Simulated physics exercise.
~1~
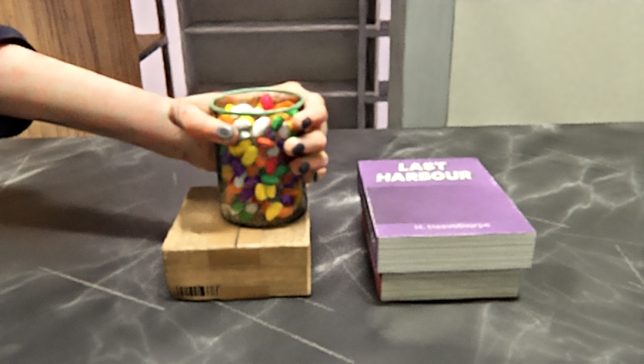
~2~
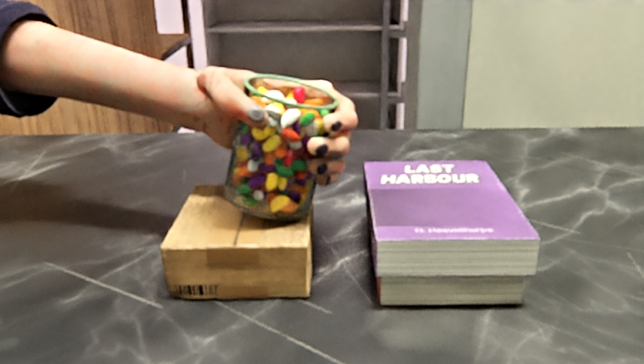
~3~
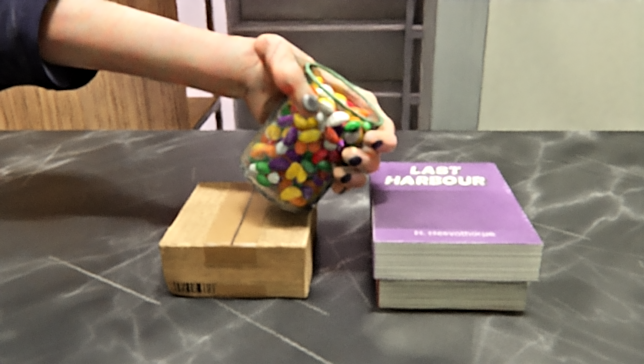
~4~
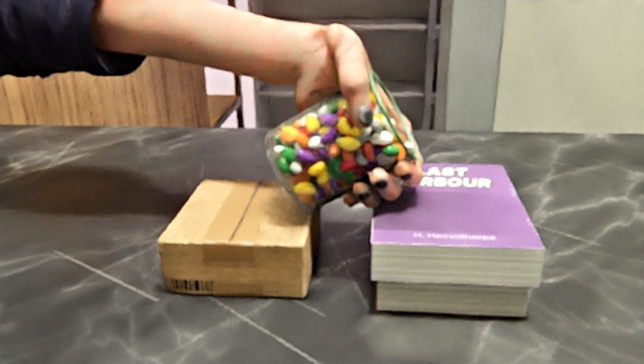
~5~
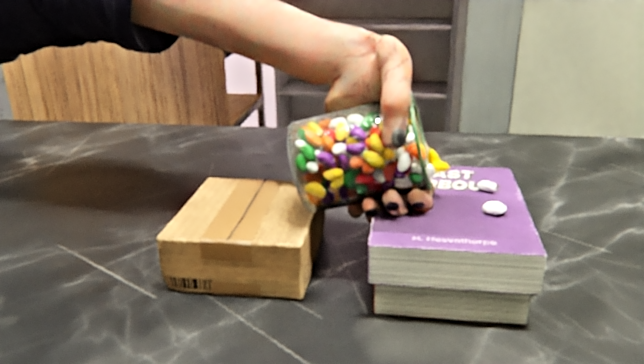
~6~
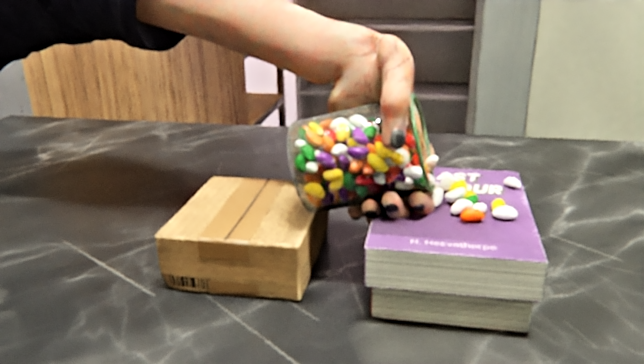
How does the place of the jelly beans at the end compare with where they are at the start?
At the start the jelly beans are all in the upright glass above the cardboard box on the left. By the end they are farther right, with most in the tipped glass beside the books and some lying on the purple cover.
